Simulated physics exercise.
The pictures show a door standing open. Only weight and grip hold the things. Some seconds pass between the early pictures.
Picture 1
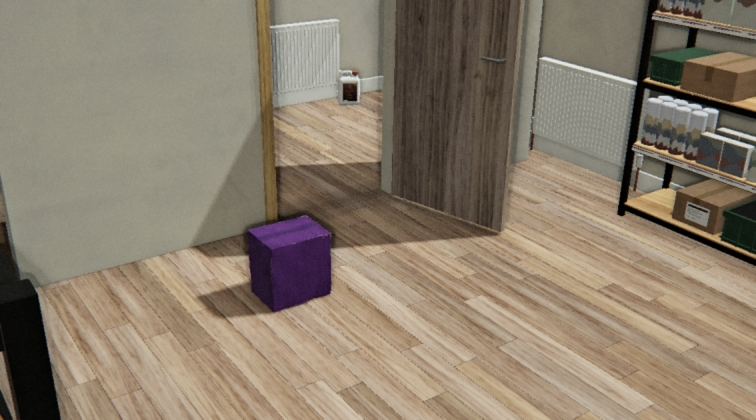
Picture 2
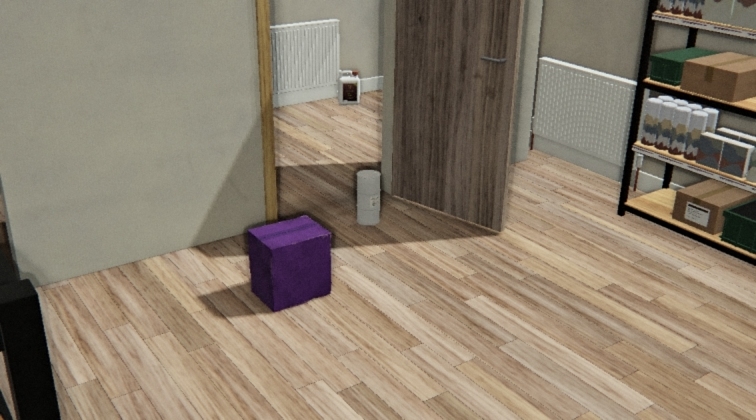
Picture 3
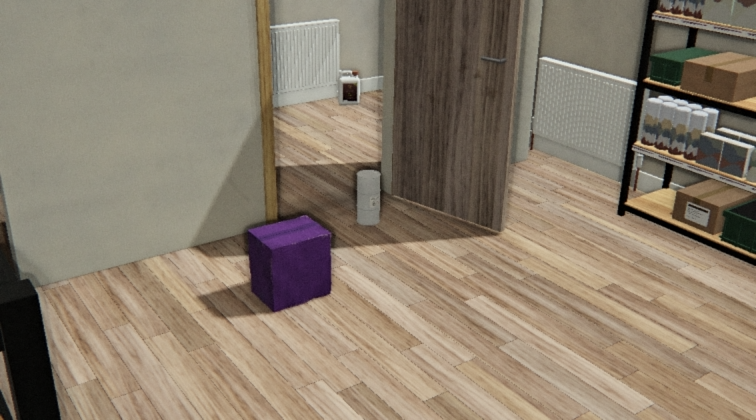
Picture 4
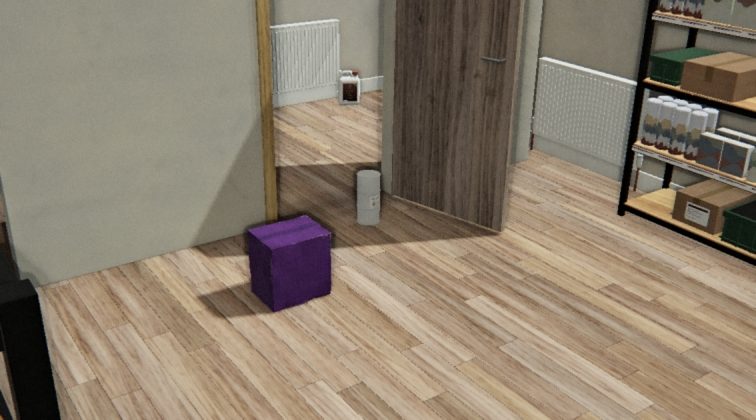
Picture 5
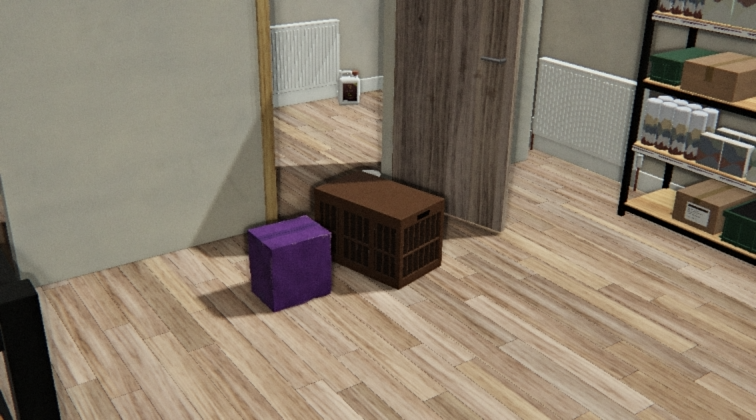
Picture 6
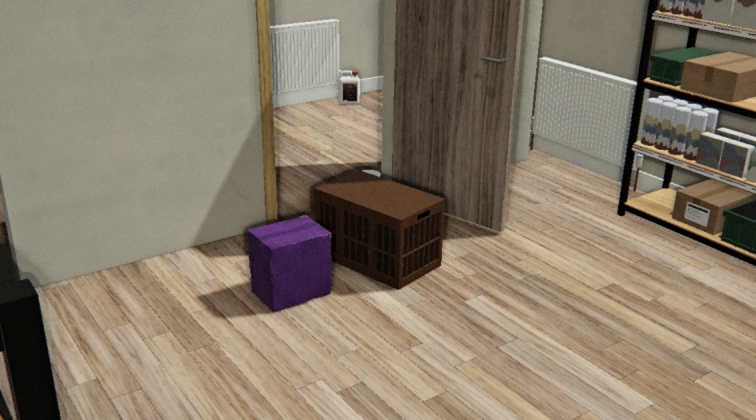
Wooden door standing wide open and still beside a purple box, a white canister appearing behind it, then a brown chest in front.
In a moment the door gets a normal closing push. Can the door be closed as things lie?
The door is blocked.
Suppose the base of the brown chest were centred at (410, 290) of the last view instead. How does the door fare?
Then it shuts.
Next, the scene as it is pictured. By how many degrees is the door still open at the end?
About 60°.
Then, 0.70 s later than the last frame, door 94° open.
Then, 1.10 s later than the last frame, door 80° open.
Then, 1.50 s later than the last frame, door 65° open.
When it is over, door 62° open; all 3 as before. End places, in pixels of the last picture, brown chest near (375, 228).
